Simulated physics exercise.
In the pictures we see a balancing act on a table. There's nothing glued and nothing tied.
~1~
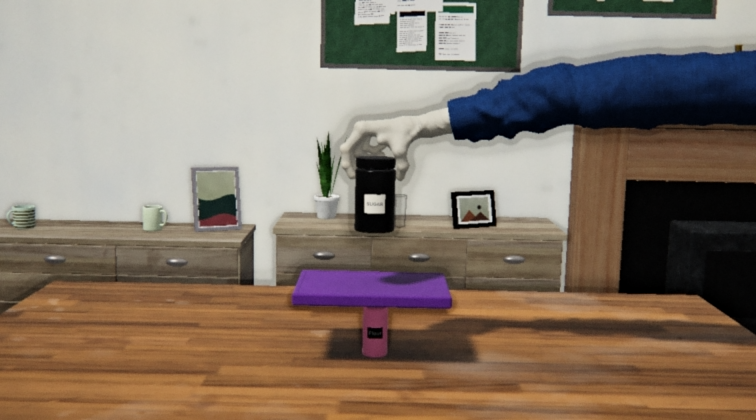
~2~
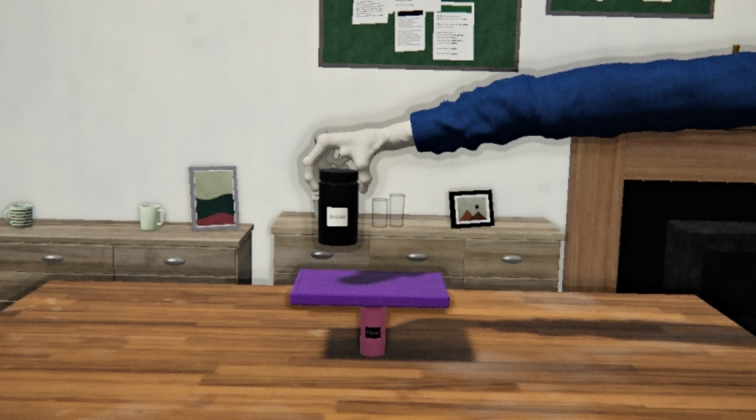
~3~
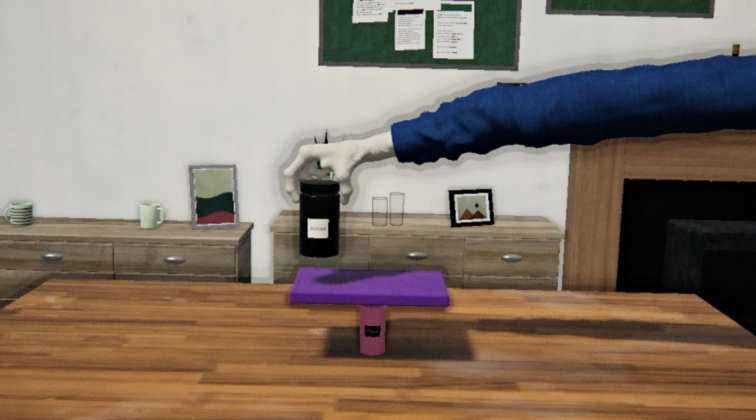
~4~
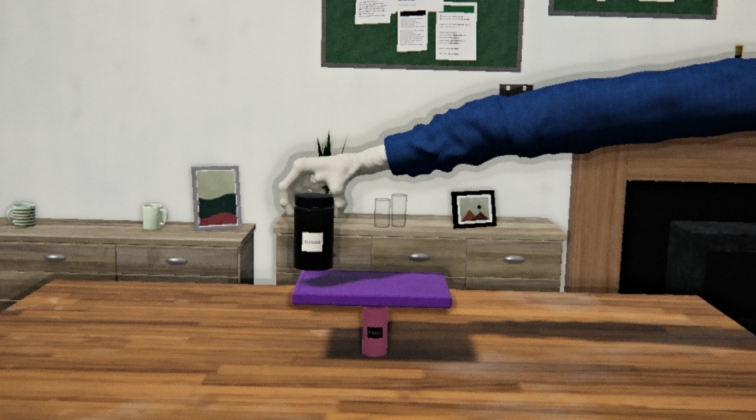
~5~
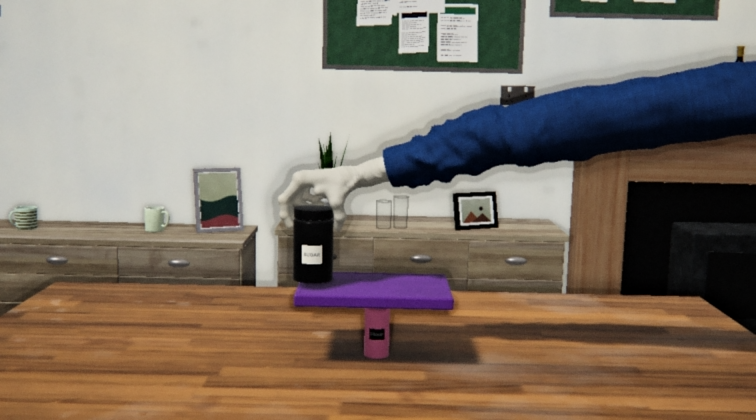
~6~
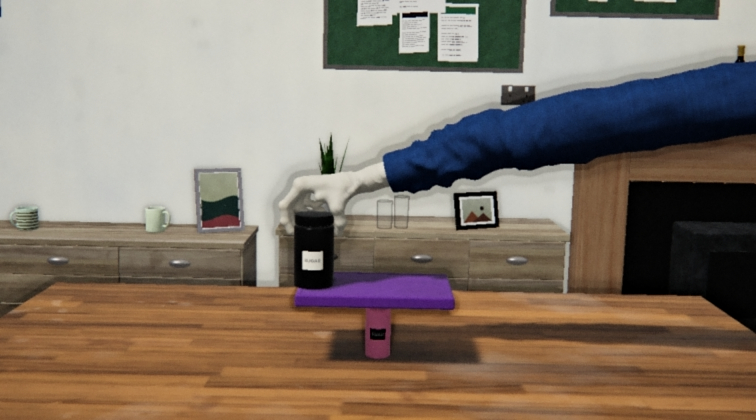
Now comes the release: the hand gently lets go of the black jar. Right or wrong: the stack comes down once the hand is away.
Right, it comes down.
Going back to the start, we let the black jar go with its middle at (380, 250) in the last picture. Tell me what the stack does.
What happens next is that it remains standing.
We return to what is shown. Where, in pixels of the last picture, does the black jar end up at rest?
It ends up close to (243, 341).
Then, 0.40 s later than the last frame, black jar now fallen; purple lid tilted by 64°.
Then, 0.70 s later than the last frame, purple lid now fallen; pink shaker tilted by 58°.
When it is over, fallen, black jar, pink shaker and purple lid. End places, in pixels of the last picture, black jar near (243, 341). The stack comes apart.
